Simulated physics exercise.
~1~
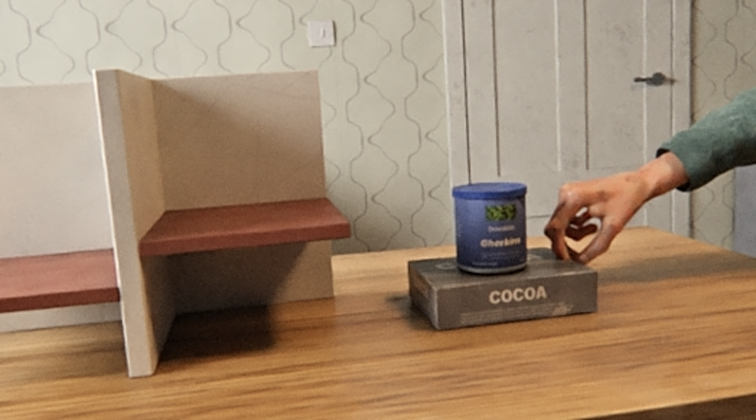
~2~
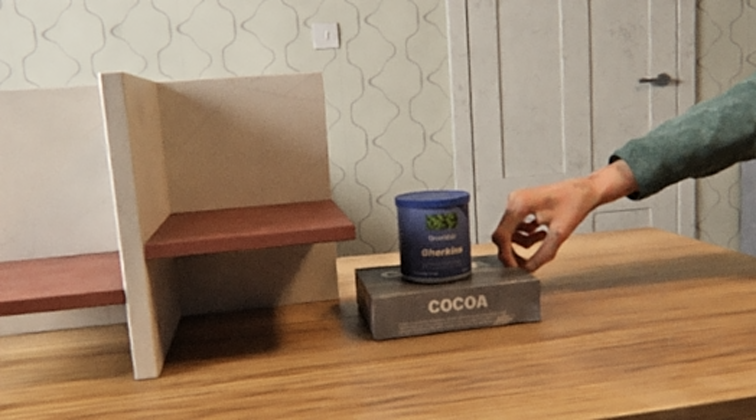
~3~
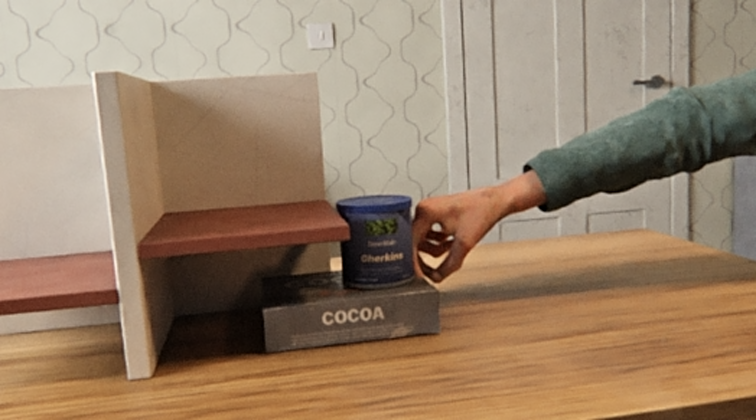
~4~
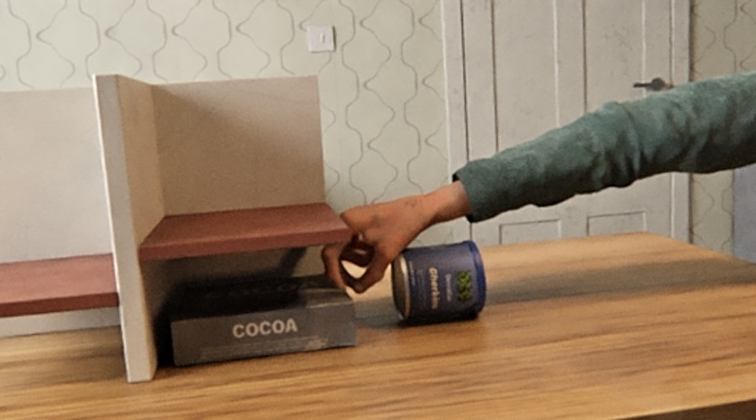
A blue pot riding a hand-pushed grey packet hits a shelf and topples off behind.
